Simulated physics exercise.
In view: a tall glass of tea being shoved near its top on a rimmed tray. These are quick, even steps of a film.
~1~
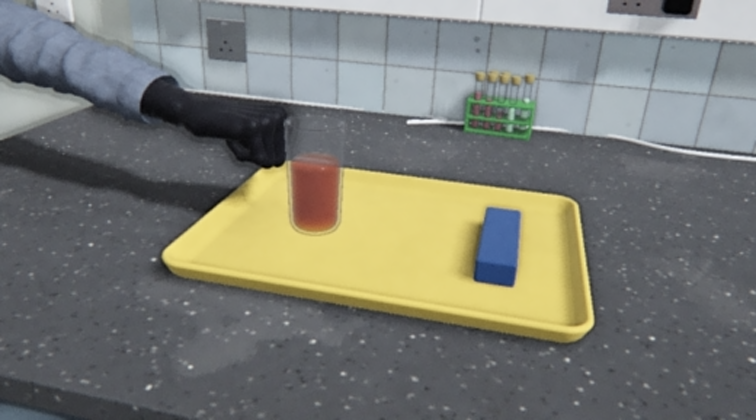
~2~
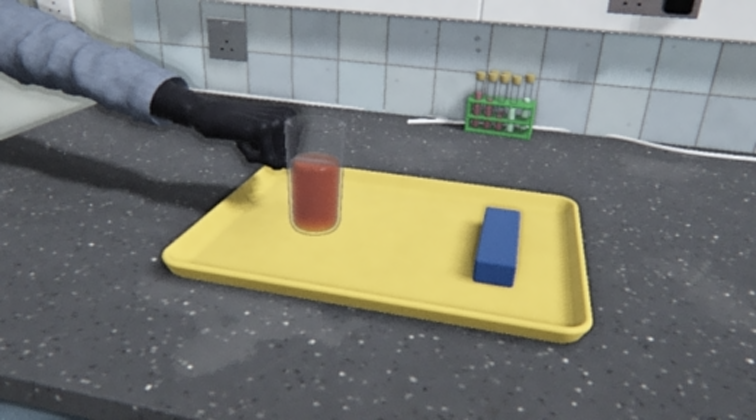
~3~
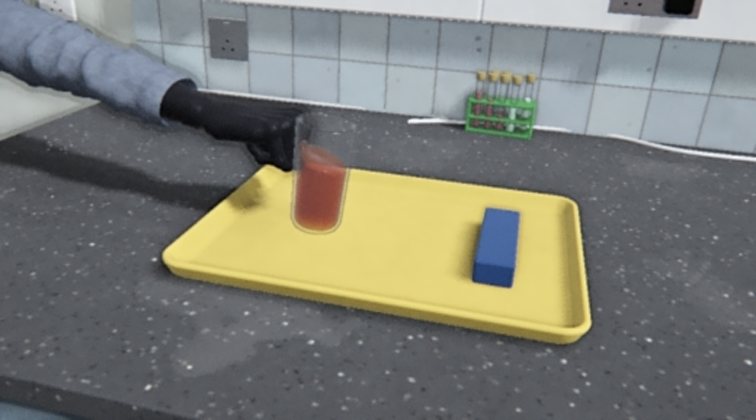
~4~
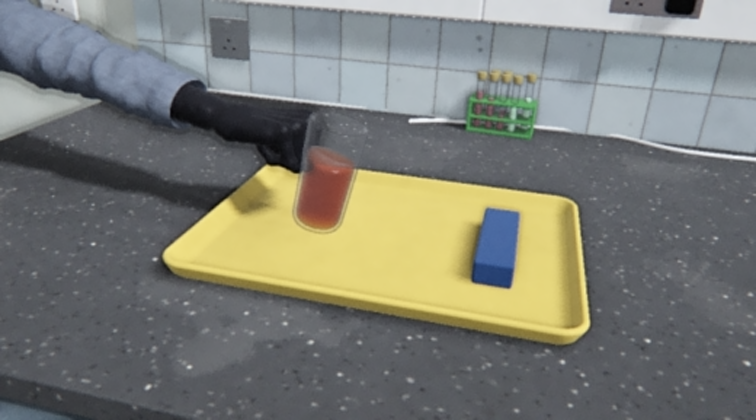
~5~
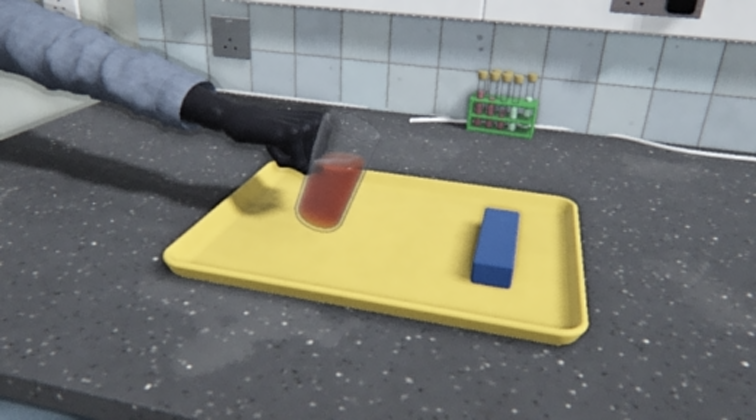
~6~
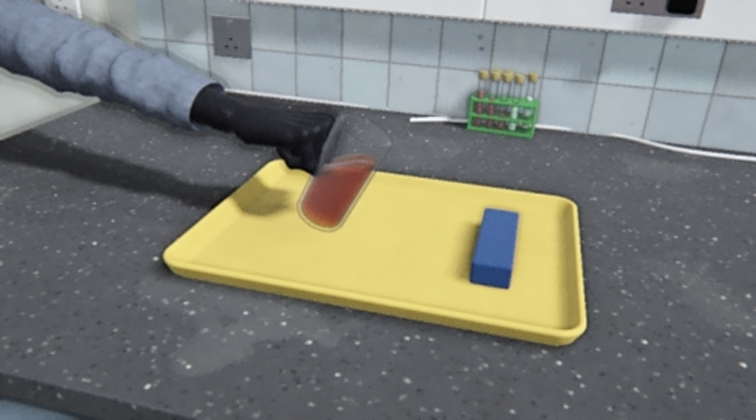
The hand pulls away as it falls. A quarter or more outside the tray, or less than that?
As it turns out, three quarters and more stay on the tray.
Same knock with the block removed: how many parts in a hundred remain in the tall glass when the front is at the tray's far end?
Close to 75 per cent.
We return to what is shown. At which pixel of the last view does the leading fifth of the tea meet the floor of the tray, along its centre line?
Roughly at (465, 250).
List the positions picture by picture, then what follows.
The first frame shows tilt 0°; right rim (343, 127); surface from (294, 156) to (340, 162); the tray's far rim is at (581, 254); a block is fixed to the tray further along.
The second frame shows tilt 0°; right rim (343, 127); surface from (294, 156) to (340, 162).
The third frame shows tilt 6°; right rim (354, 130); surface from (302, 142) to (345, 167).
The fourth frame shows tilt 12°; right rim (366, 134); surface from (310, 146) to (356, 164).
The fifth frame shows tilt 19°; right rim (378, 140); surface from (315, 160) to (366, 160).
The sixth frame shows tilt 26°; right rim (390, 147); surface from (320, 165) to (378, 161).
A moment on, the tall glass is falling and 100 per cent is in the glass, 0 on the tray and 0 above or beyond its rim.
Next, the tall glass lies on its side and 76 per cent is in the glass, 19 on the tray and 5 above or beyond its rim.
Then the tall glass lies on its side and 45 per cent is in the glass, 43 on the tray and 12 above or beyond its rim.
Later the tall glass lies on its side and 24 per cent is in the glass, 64 on the tray and 12 above or beyond its rim.
In the end 89 per cent is held by tray and glass, 11 is off the tray.
